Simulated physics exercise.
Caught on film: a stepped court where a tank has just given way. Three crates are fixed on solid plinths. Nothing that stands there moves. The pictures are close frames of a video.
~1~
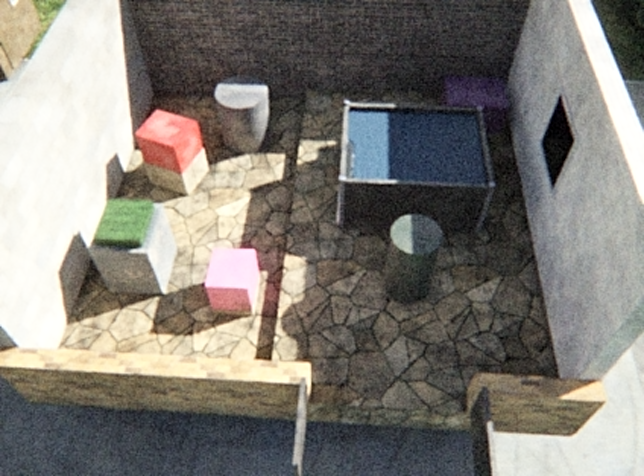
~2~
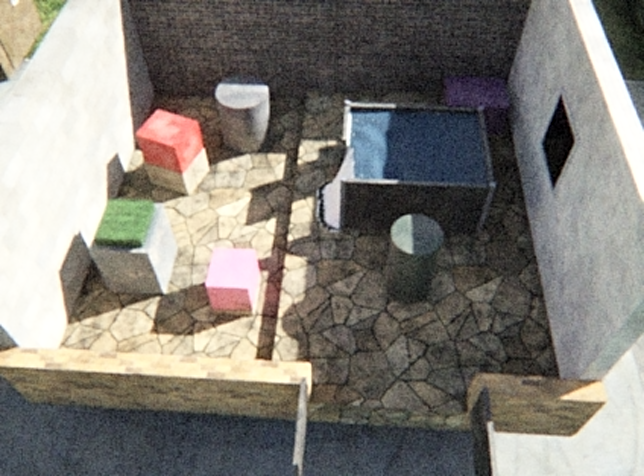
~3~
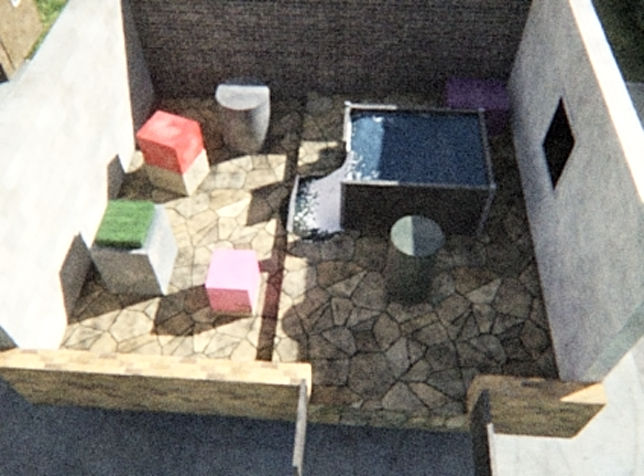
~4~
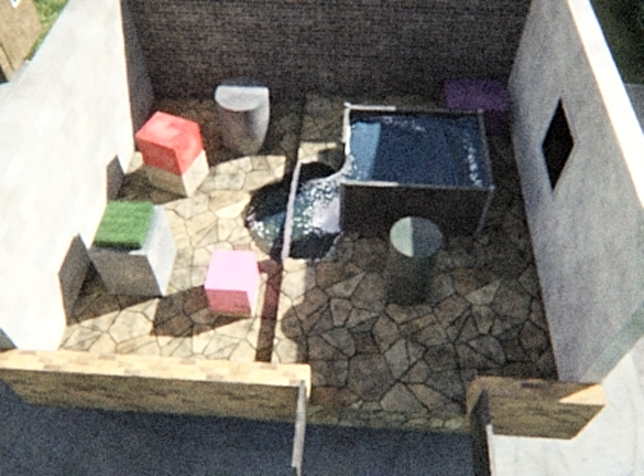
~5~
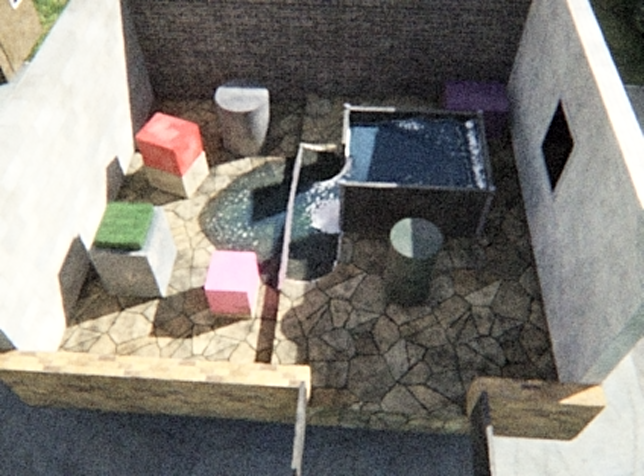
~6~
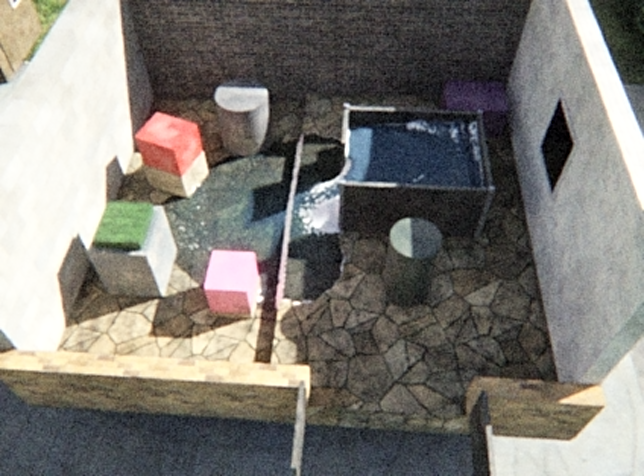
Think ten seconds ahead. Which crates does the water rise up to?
In the end: The purple crate stays dry; the pink crate gets wet; the red crate stays dry.
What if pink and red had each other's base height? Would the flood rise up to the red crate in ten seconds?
Red crate is topped.
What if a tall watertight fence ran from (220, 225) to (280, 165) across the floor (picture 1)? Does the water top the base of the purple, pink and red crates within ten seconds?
Then: The purple one stays dry, the pink one gets wet, the red one keeps dry.
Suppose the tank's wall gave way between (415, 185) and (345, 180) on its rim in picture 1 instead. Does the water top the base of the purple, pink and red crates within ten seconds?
The purple one ends up wet; the pink one takes water; the red one remains dry.
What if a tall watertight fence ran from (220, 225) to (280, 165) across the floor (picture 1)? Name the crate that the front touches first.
It is the pink one.
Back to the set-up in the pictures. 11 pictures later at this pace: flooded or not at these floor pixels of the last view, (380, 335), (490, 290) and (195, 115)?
As listed: No water, free of water, wet.
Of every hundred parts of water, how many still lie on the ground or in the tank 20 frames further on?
Close to 100 %.
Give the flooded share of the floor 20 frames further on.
I make it 50 per cent.
A moment on, water covers 35 % of the floor; the purple crate not reached, the pink crate water round its plinth, the red crate water round its plinth.
Next, water covers 50 % of the floor; the purple crate not reached, the pink crate water round its plinth, the red crate water round its plinth.
Then, water covers 50 % of the floor; the purple crate not reached, the pink crate water round its plinth, the red crate water round its plinth.
Later, water covers 50 % of the floor; the purple crate not reached, the pink crate water round its plinth, the red crate water round its plinth.
In the end, water covers 50 % of the floor; the purple crate stayed above the water, the pink crate was topped, the red crate stayed above the water.
